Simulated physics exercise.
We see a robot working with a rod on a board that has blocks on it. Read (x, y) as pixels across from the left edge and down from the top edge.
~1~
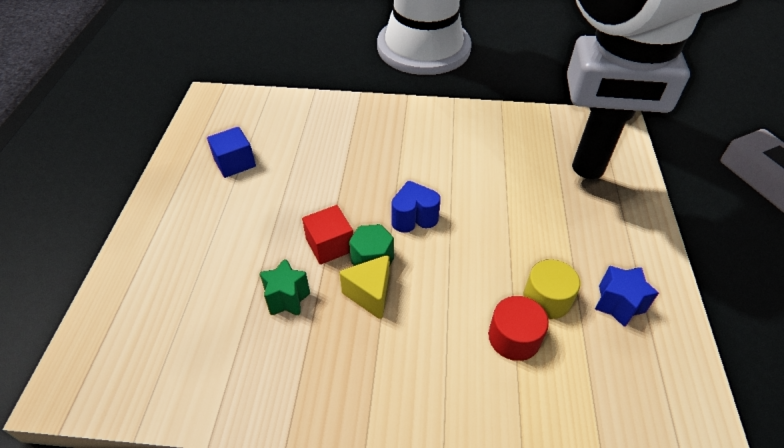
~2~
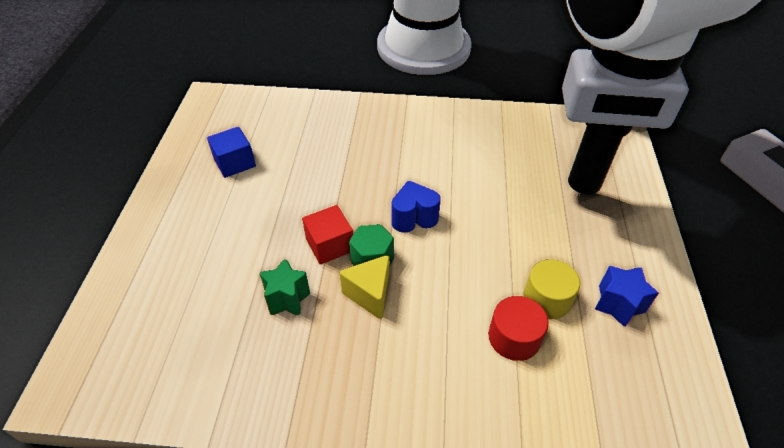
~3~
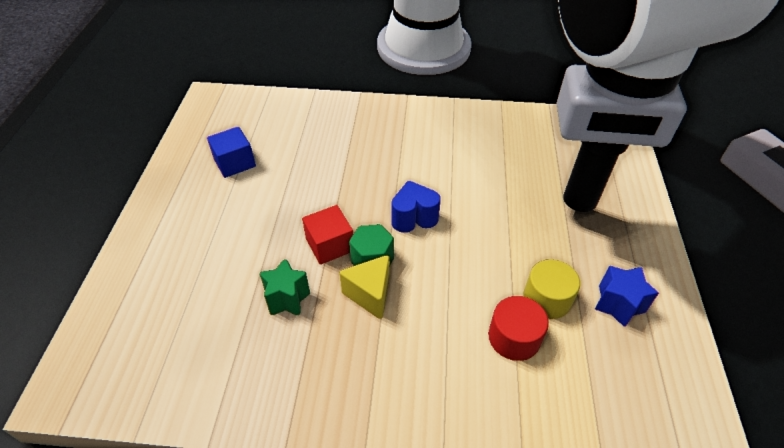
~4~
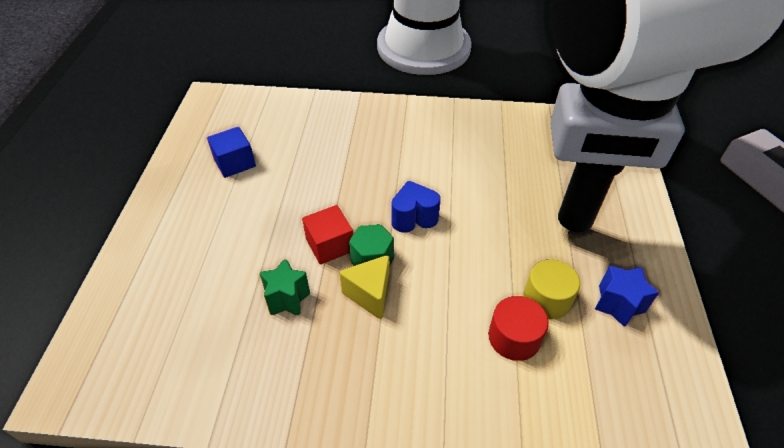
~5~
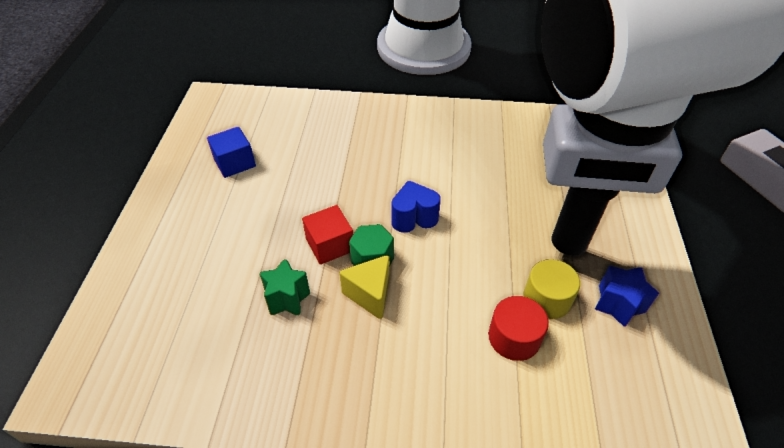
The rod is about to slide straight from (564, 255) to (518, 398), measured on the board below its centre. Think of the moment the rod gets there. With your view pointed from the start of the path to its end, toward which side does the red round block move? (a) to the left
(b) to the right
Correct choice: B.
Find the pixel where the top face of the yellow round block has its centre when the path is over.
Close to (549, 431).
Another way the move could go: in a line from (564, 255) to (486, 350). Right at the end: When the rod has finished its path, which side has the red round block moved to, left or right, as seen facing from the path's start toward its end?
Facing from start to end, it shifts left.
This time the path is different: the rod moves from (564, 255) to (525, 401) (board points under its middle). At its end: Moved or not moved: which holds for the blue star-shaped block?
It will be resting on its spot.
The first path, step by step. One third of the way, rod at (555, 284); red round block at (507, 340); yellow round block at (547, 312).
Two thirds of the way, rod at (539, 332); red round block at (487, 372); yellow round block at (544, 369).
At the end, rod at (523, 387); red round block at (474, 383); yellow round block at (549, 431); blue star-shaped block still.
